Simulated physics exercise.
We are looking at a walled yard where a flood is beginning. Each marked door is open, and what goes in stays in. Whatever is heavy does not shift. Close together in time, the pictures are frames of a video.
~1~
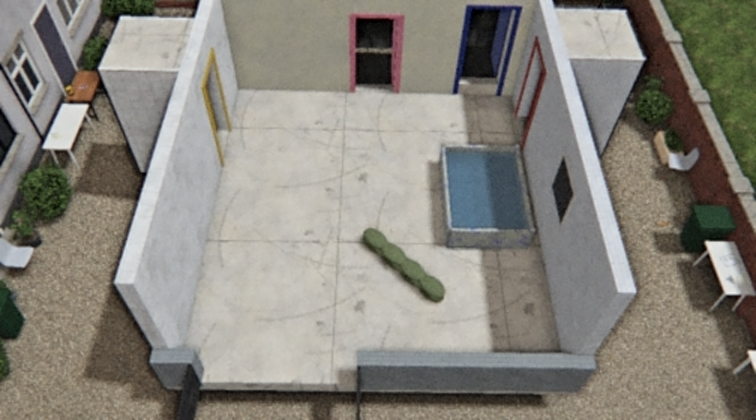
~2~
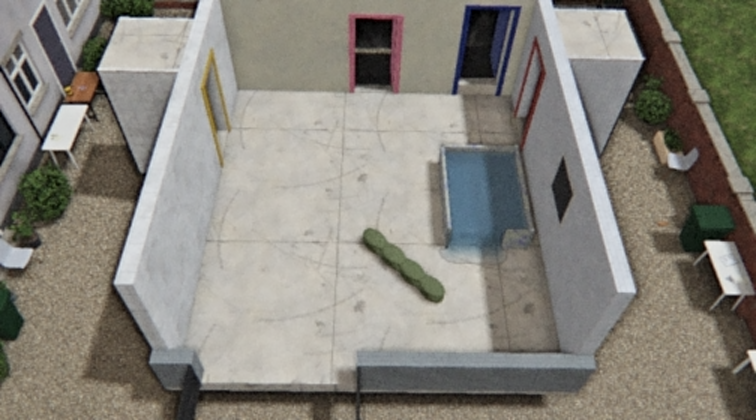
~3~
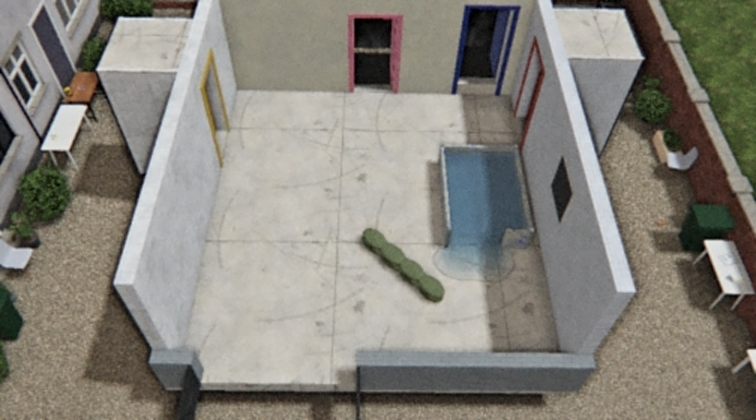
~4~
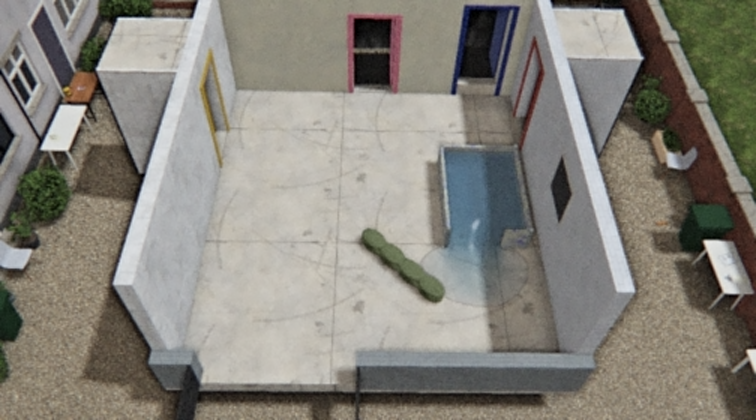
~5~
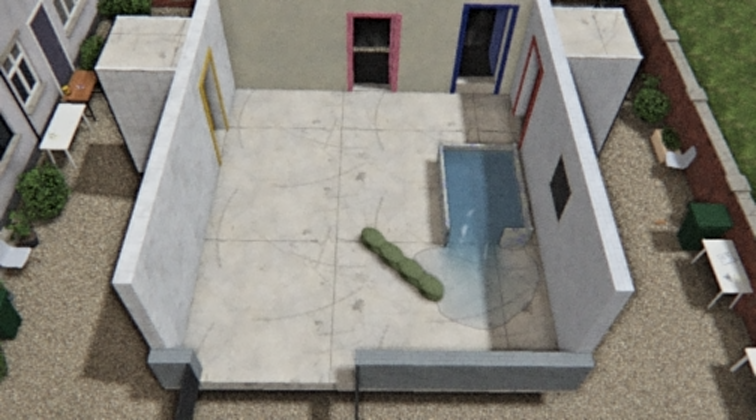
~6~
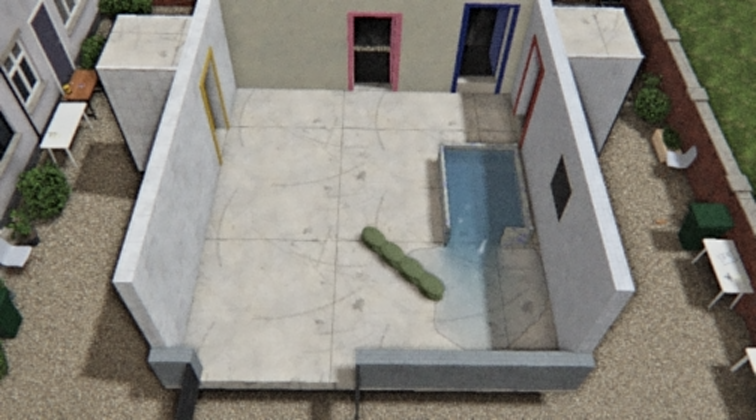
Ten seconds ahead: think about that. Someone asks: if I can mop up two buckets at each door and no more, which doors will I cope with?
The red door stays within two buckets of inflow. The pink door stays within two buckets of inflow. The yellow door stays within two buckets of inflow. The blue door stays within two buckets of inflow.
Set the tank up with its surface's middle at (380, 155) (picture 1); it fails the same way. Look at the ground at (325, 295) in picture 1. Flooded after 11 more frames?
Spot check: Inundated.
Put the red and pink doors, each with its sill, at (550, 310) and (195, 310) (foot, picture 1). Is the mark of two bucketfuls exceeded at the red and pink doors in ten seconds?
I'd say red overflows, while pink overflows.
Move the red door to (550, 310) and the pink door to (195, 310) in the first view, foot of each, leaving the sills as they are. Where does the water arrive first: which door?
That'd be the red door.
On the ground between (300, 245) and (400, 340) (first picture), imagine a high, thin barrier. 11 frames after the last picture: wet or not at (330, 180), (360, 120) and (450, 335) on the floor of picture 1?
Results in order: Bone-dry / bone-dry / swamped.
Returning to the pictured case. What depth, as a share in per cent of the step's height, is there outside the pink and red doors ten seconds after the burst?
Approx. 80 % then 40 %.
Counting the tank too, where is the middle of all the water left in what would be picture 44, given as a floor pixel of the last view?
I'd put it at around (430, 257).
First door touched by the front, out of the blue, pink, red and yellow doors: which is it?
That's the red door.
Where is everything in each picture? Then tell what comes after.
The tank at (485, 189) is whole and still, in the first frame.
The front is at (446, 256), out from the gap at (476, 241), in the second frame.
Water pours out at (475, 241) and has run to (439, 263), in the third frame.
The front is at (499, 301), out from the gap at (475, 242), in the fourth frame.
The front is at (491, 324), out from the gap at (474, 241), in the fifth frame.
The front is at (480, 349), out from the gap at (474, 240), in the sixth frame.
A moment on, water covers 15 % of the floor; the red door not reached, the pink door not reached, the yellow door not reached, the blue door not reached.
Next, water covers 20 % of the floor; the red door not reached, the pink door not reached, the yellow door not reached, the blue door not reached.
Then, water covers 35 % of the floor; the red door not reached, the pink door not reached, the yellow door not reached, the blue door not reached.
Later, water covers 55 % of the floor; the red door wet at the sill, nothing in, the pink door not reached, the yellow door not reached, the blue door wet at the sill, nothing in.
In the end, water covers 85 % of the floor; the red door wet at the sill, nothing in, the pink door wet at the sill, nothing in, the yellow door wet at the sill, nothing in, the blue door wet at the sill, nothing in.
